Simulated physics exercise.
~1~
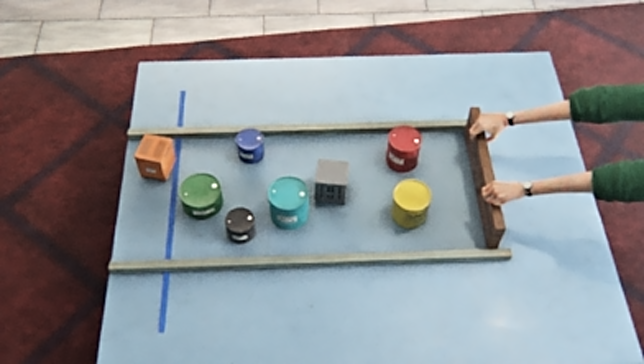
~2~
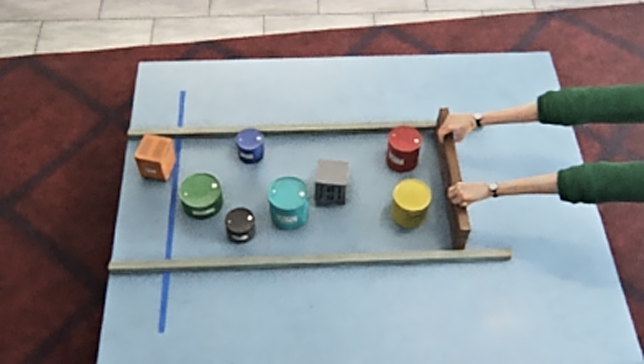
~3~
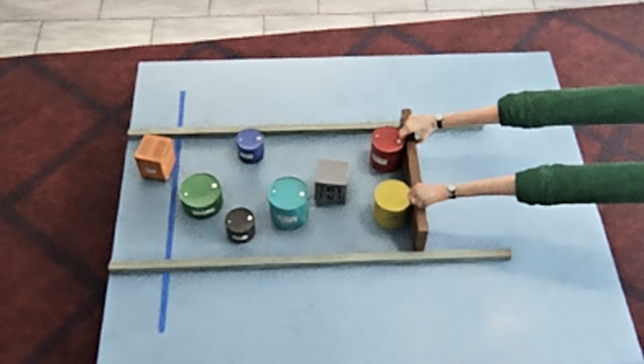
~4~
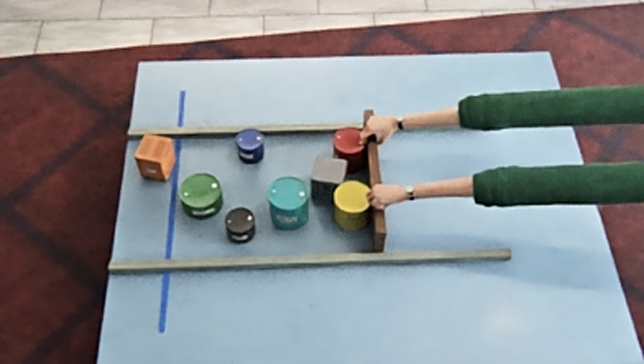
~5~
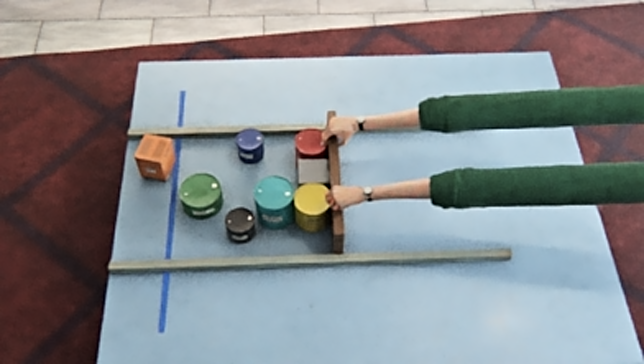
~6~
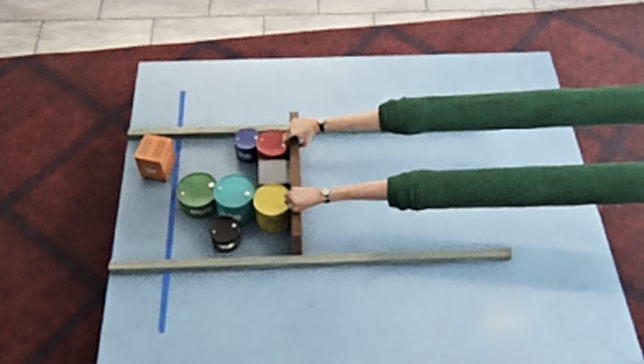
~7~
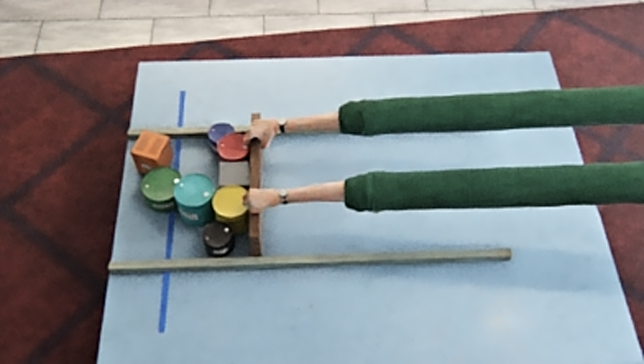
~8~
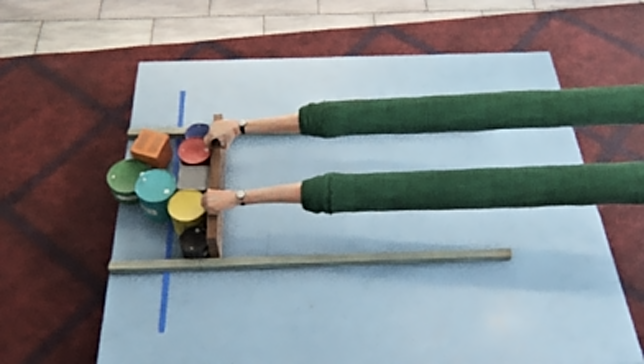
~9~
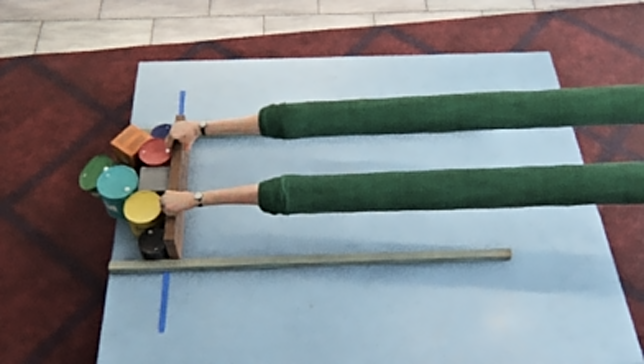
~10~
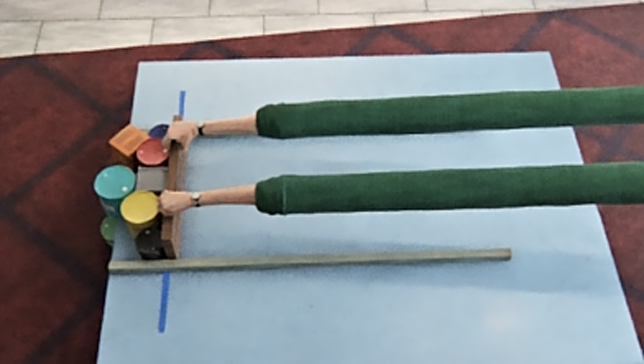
Two hands push a plank left, crowding containers together until a green one falls off.
